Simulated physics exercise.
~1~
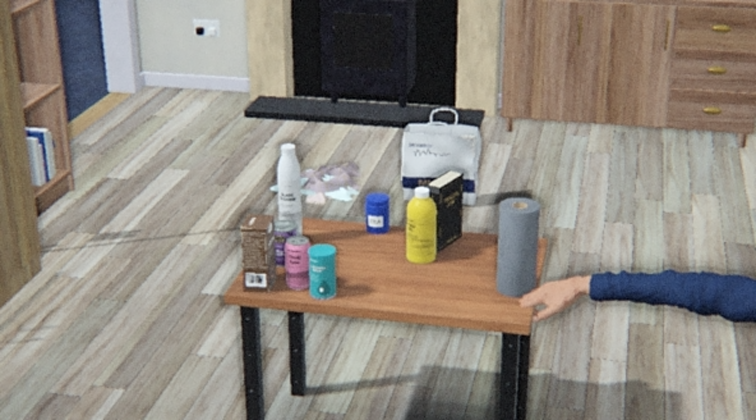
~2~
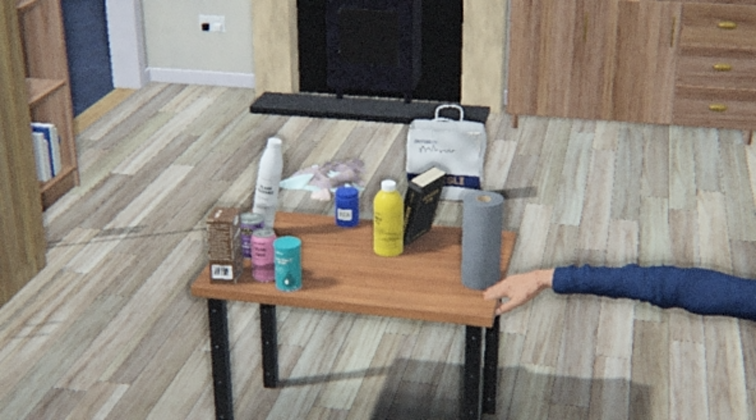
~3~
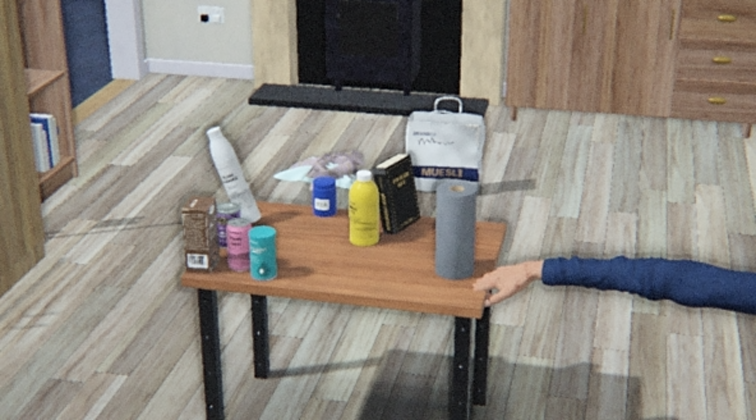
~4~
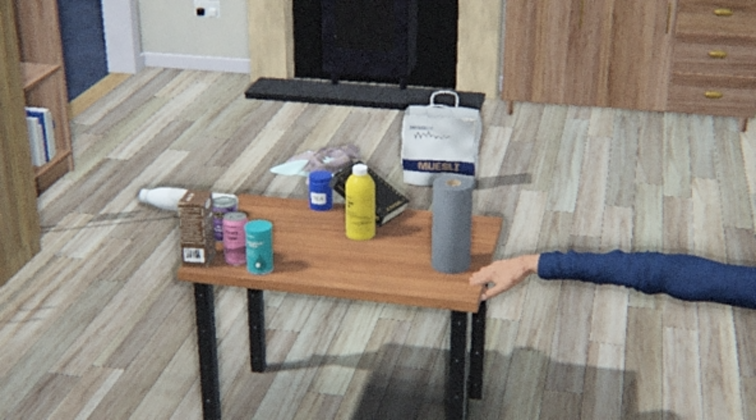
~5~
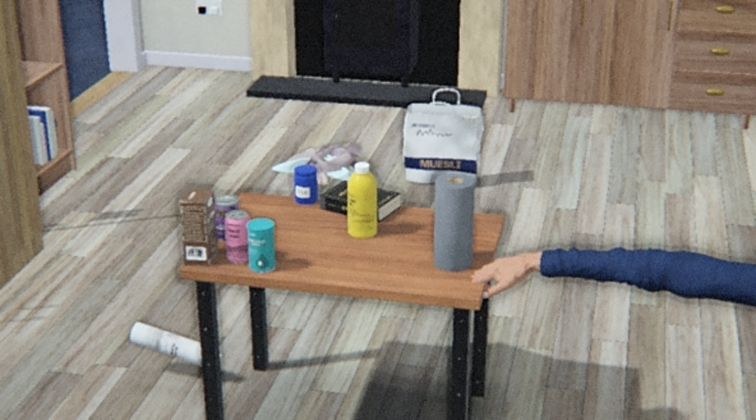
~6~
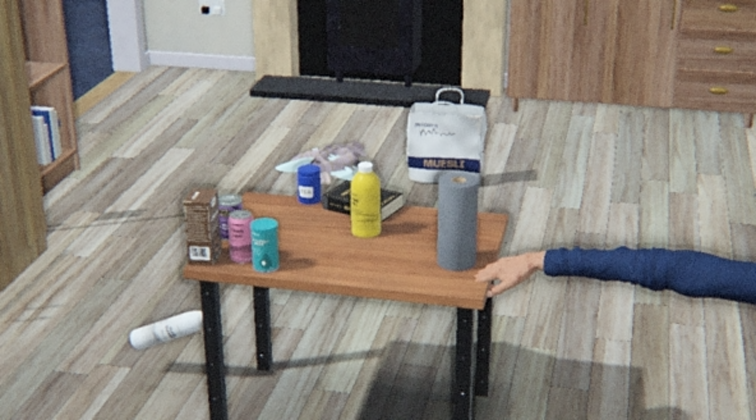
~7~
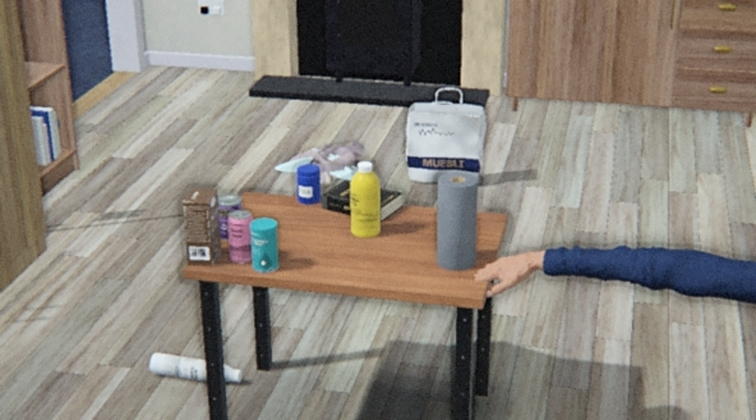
Wooden table jerking left beside an outstretched hand, white bottle toppling off onto the floor, black book falling flat on top.
